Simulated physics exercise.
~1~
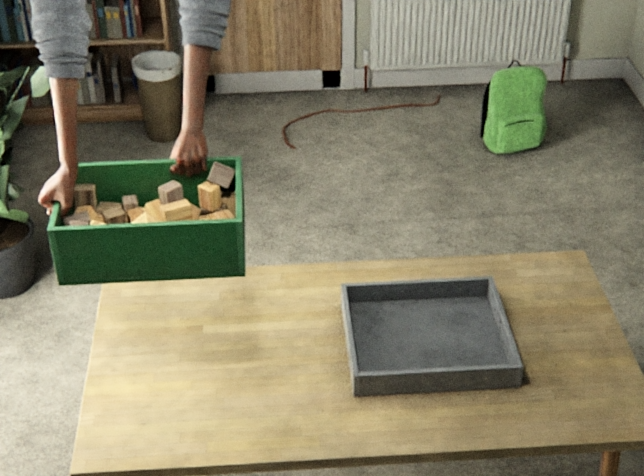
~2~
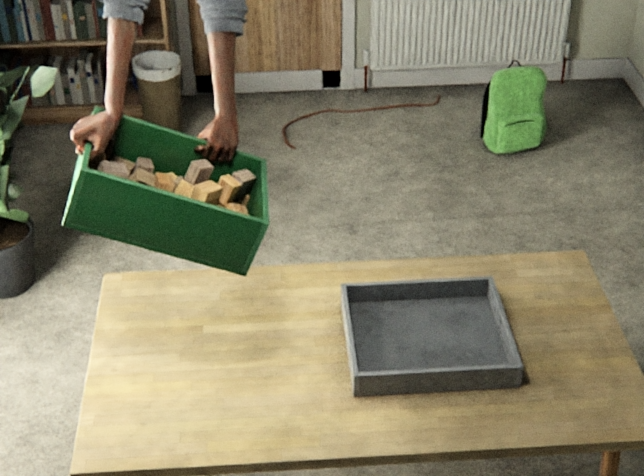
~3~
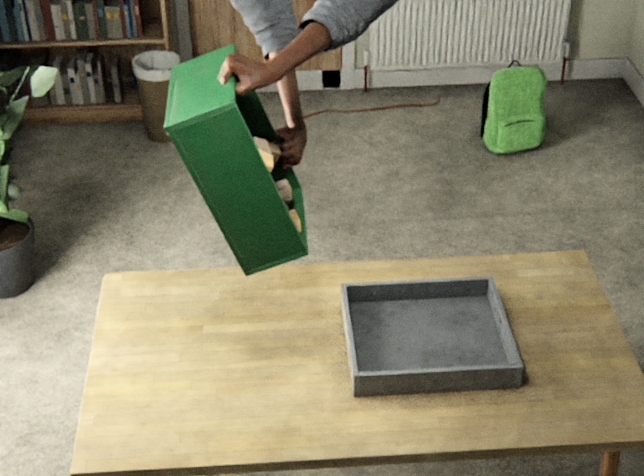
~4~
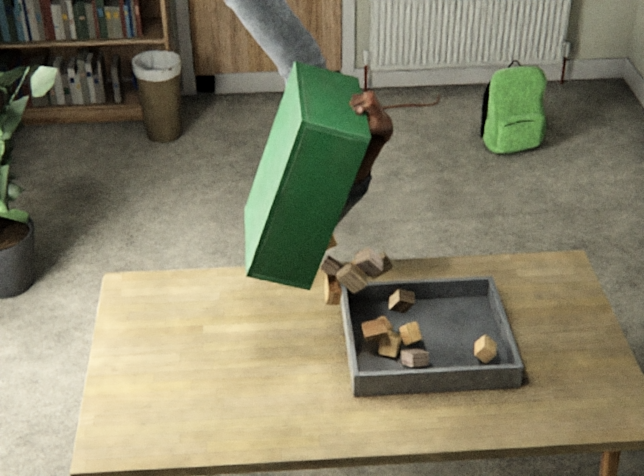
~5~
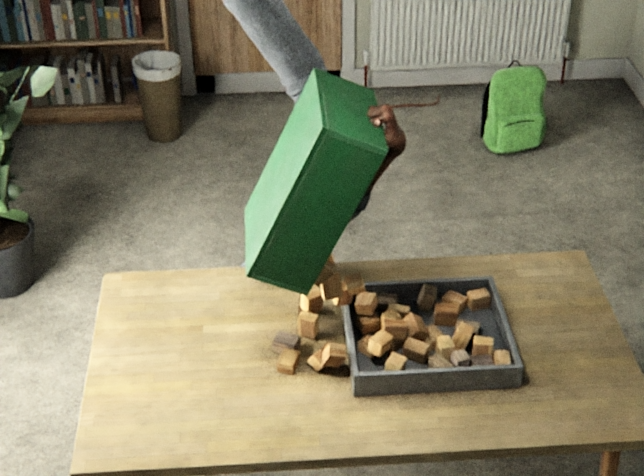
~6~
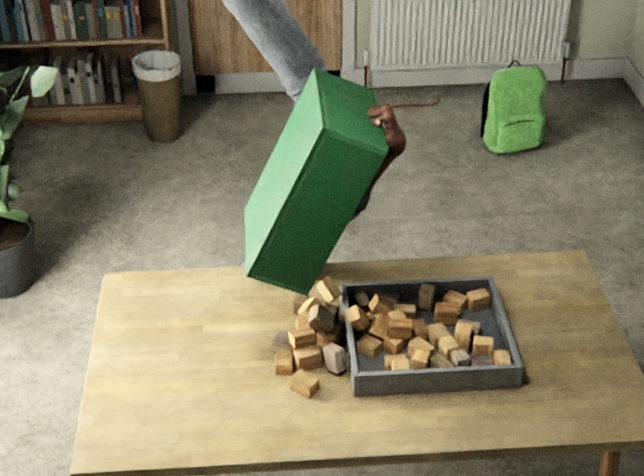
In a carpeted room, a person's hands lift and tip a green box to the right over a wooden table, pouring small wooden blocks towards a grey tray; most land inside, while others pile up on the tabletop to its left beneath the tilted box.
